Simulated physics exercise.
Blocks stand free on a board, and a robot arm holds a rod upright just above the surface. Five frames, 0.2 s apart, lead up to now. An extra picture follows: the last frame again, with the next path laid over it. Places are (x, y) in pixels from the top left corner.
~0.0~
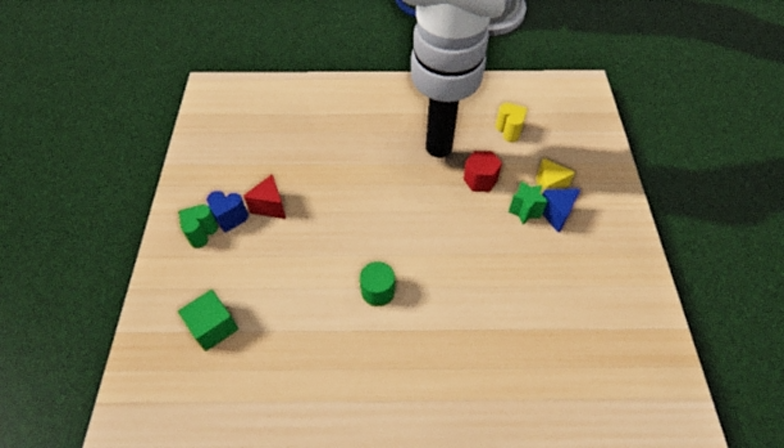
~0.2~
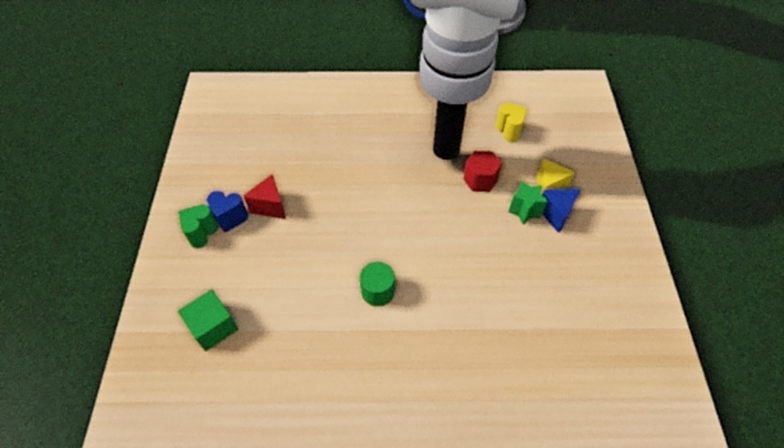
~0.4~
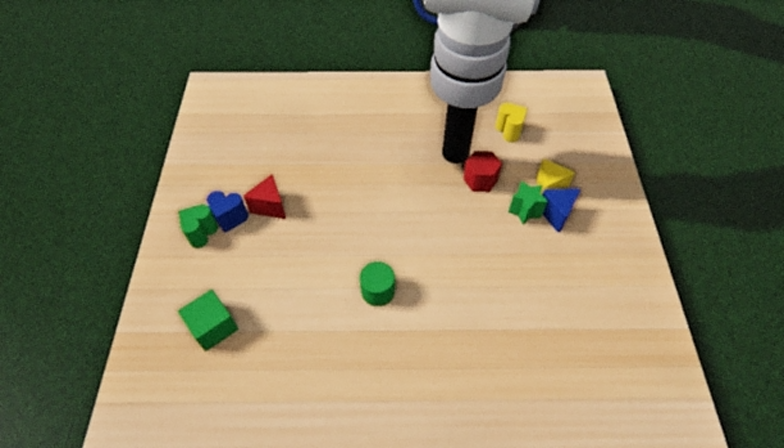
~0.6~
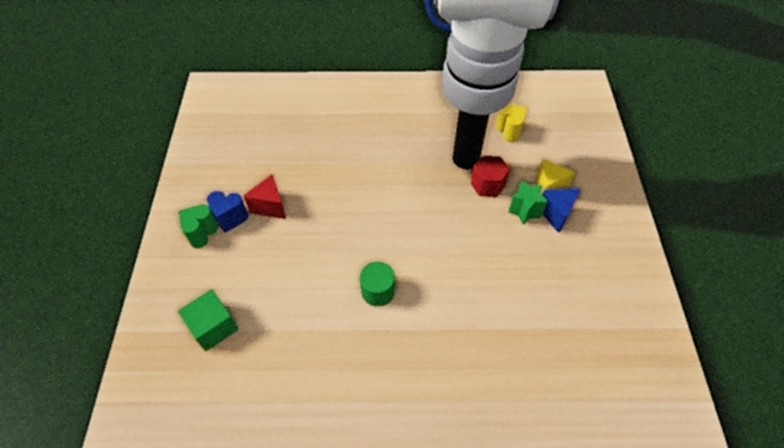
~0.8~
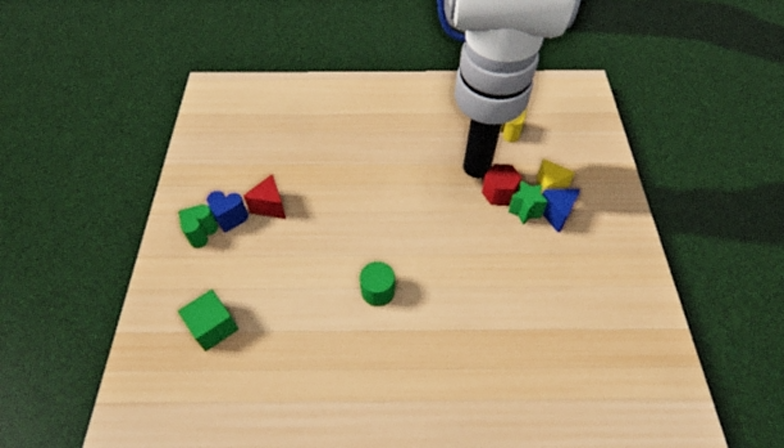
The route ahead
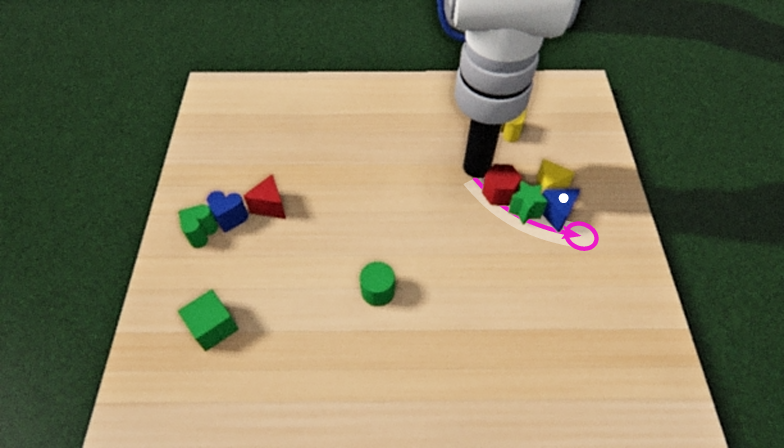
The footage shows coloured blocks scattered on a wooden board as a robot arm moves its black rod rightward and slightly toward the viewer, then pushes the red hexagonal block a short way toward the green star block.
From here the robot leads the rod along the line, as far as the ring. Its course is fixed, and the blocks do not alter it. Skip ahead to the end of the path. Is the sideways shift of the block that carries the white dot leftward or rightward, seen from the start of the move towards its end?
Leftward.
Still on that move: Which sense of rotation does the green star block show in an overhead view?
Overhead view: Clockwise.
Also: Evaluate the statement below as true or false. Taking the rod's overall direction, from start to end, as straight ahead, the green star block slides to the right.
Verdict: True.
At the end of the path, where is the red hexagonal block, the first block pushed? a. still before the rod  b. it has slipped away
a.
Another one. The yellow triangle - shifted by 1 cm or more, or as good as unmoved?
The block stays on its spot.
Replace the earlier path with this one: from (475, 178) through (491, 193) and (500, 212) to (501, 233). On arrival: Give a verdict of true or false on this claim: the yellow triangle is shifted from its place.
Verdict: False.
The line goes from (475, 178) by way of (502, 205) and (538, 225) to (581, 236); the dot is on the blue triangle.
The first path, step by step. One third of the way, rod (505, 195); red hexagonal block (537, 200), turned 20° anticlockwise; green star block (565, 215); blue triangle (598, 212), turned 20° anticlockwise.
Two thirds of the way, rod (544, 216); red hexagonal block (576, 224); green star block (602, 244), turned 15° clockwise; blue triangle (621, 220), turned 100° anticlockwise.
At the end, rod (587, 226); red hexagonal block (616, 242), turned 25° clockwise; green star block (629, 269), turned 45° clockwise; yellow triangle unmoved; blue triangle (631, 221), turned 130° anticlockwise.
